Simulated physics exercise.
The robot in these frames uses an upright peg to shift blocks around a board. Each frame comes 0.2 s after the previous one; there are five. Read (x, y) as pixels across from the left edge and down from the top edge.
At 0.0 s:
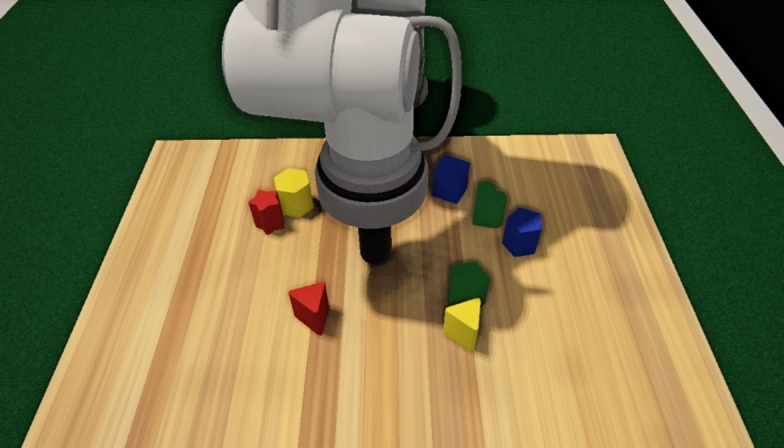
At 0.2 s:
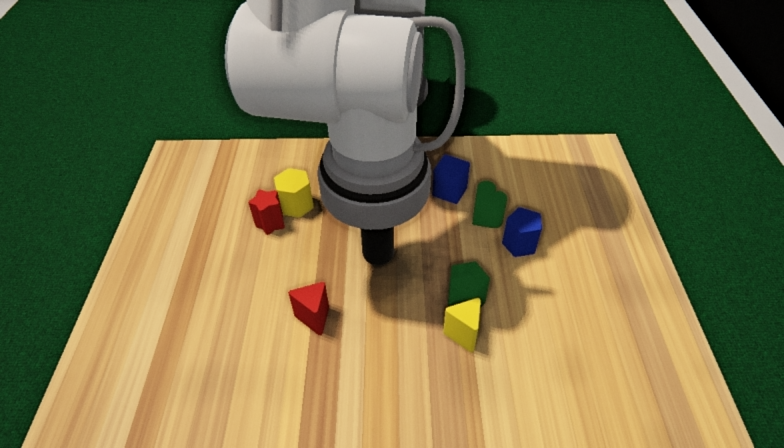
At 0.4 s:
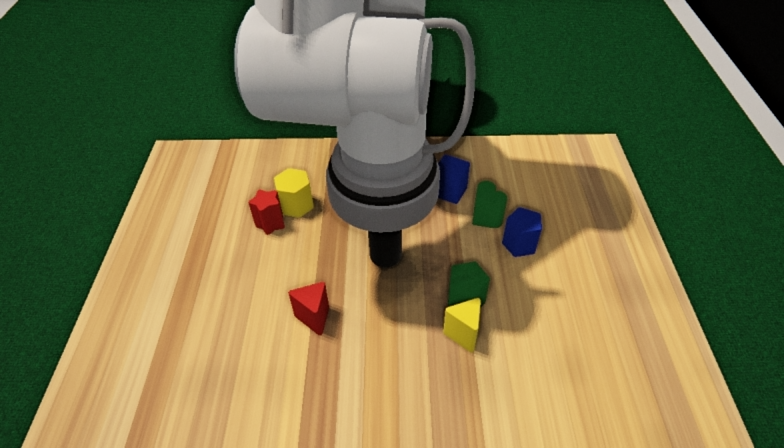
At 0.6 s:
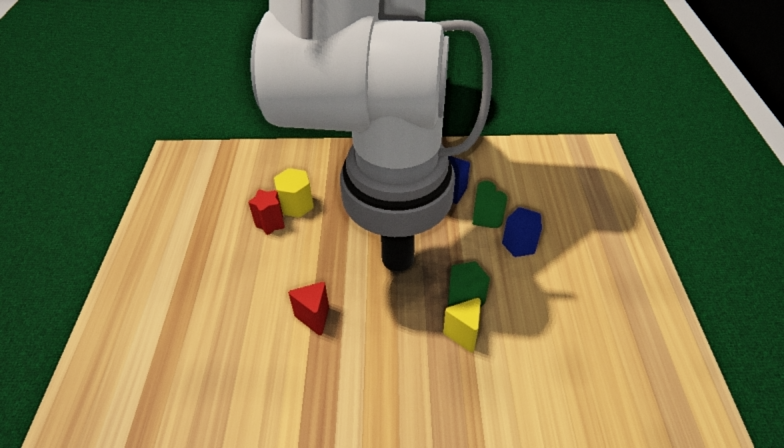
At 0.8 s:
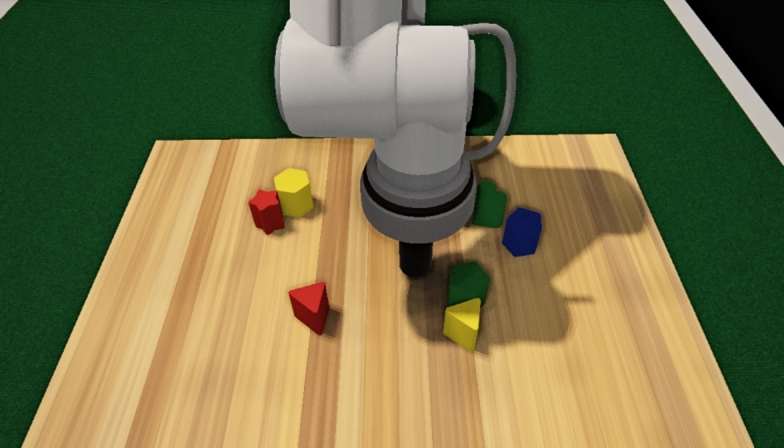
A light wooden board lies on a green surface, seen from above and in front by a still camera. A grey and white robot arm holds a dark upright peg over the middle, with red and yellow blocks at left, blue and green blocks at right, and a green block touching a yellow one nearer the front. The arm slides the peg rightward and slightly nearer, while every visible block stays still.
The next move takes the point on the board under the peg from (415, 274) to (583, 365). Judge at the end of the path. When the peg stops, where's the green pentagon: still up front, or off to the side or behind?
When the path is over, you would find the green pentagon still in front of the peg.
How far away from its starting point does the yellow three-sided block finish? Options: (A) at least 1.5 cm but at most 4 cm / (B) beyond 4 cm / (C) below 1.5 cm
The answer is C.
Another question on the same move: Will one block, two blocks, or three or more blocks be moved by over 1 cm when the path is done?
The answer is a single block.
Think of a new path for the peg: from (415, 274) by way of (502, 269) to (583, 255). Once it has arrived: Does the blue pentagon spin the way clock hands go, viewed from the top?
My answer is no.
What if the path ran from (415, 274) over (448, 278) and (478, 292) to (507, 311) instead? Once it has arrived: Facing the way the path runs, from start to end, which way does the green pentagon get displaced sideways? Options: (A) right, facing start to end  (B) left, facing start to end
Choice A: Right, facing start to end.
On the path given first. One third of the way, peg (469, 295); green pentagon (504, 294), turned 20° clockwise.
Two thirds of the way, peg (524, 325); green pentagon (566, 324), turned 15° clockwise.
At the end, peg (587, 358); yellow three-sided block still; green pentagon (635, 357).
